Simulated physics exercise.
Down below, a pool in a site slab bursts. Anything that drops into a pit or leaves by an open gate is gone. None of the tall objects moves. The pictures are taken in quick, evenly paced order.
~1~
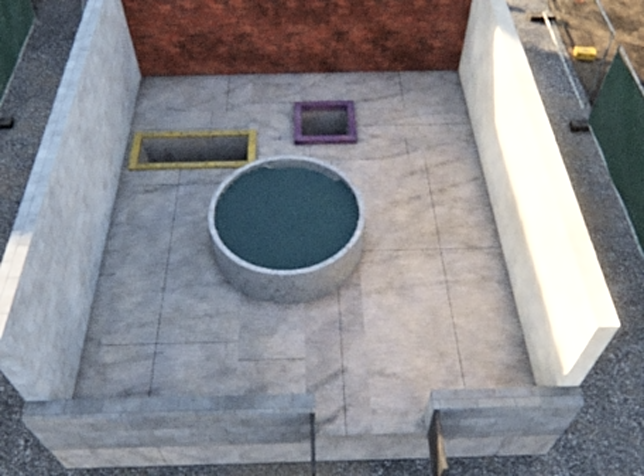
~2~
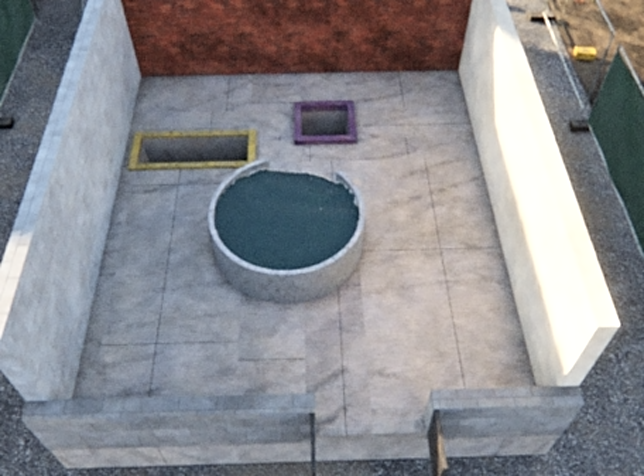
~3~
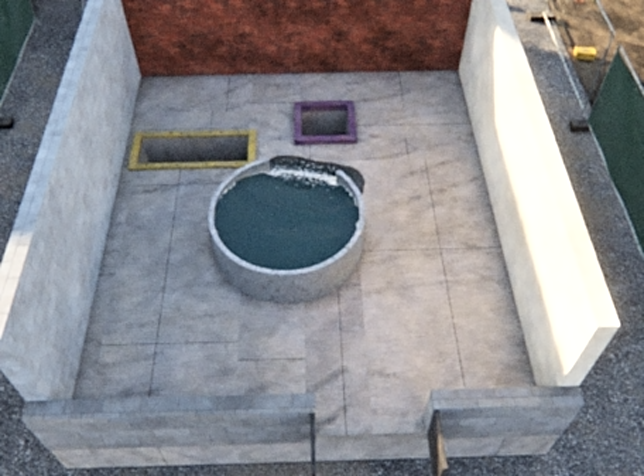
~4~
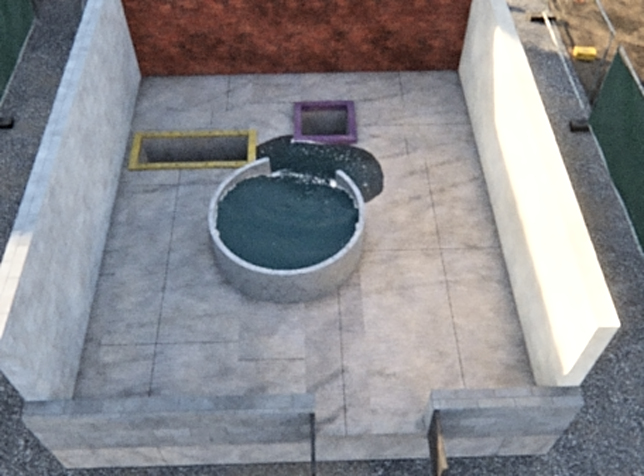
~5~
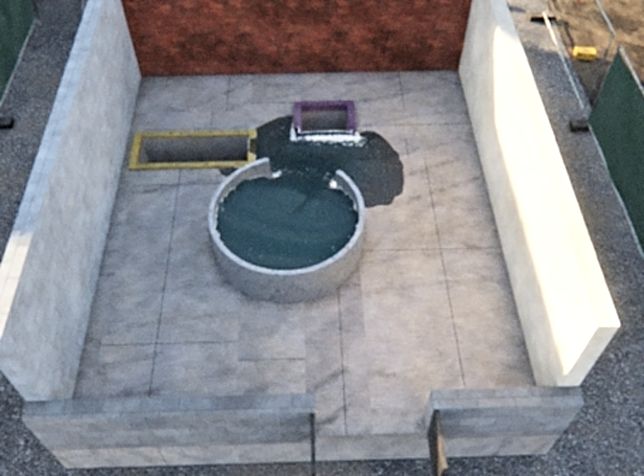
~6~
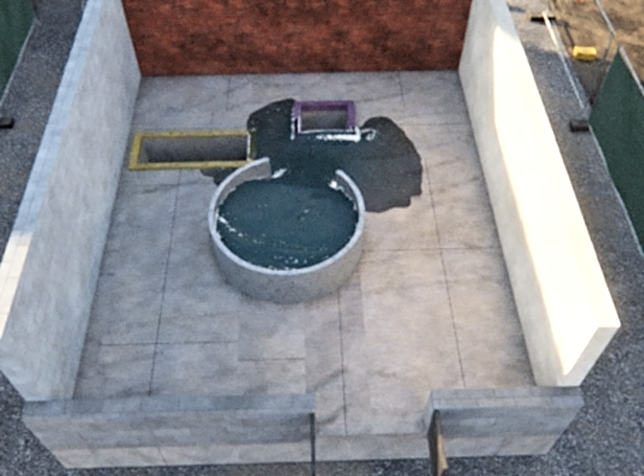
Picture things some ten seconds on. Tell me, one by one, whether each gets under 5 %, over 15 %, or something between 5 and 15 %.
One by one: The gate gets under 5 %; the yellow pit gets between 5 and 15 %; the purple pit gets over 15 %.
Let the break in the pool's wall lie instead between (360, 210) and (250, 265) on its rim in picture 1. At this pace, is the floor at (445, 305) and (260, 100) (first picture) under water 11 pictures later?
In order: Swamped and spared.
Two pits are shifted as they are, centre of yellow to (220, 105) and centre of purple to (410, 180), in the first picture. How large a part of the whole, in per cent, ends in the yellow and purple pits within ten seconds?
I reckon yellow ends up with 14 percent and purple with 2 percent.
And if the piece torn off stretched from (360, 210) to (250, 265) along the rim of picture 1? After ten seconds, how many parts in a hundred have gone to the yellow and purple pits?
Roughly, in per cent: Yellow 2, purple 0.
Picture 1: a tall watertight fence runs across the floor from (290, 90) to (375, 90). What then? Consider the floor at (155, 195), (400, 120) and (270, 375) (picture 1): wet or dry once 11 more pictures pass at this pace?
In that order: Dry, covered, clear.
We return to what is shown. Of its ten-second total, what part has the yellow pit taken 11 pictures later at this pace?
Roughly 10 per cent.
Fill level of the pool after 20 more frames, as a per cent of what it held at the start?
About 34 per cent.
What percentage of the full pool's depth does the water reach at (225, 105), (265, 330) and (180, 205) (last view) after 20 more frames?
At the three places, in the order asked: Around 2, 0 and 0 per cent.
A moment on, water covers 25 % of the floor; the gate 0 %, the yellow pit 0 %, the purple pit 8 %.
Next, water covers 30 % of the floor; the gate 0 %, the yellow pit 1 %, the purple pit 15 %.
Then, water covers 35 % of the floor; the gate 0 %, the yellow pit 1 %, the purple pit 19 %.
Later, water covers 50 % of the floor; the gate 0 %, the yellow pit 4 %, the purple pit 23 %.
In the end, water covers 75 % of the floor; the gate 1 %, the yellow pit 8 %, the purple pit 23 %.
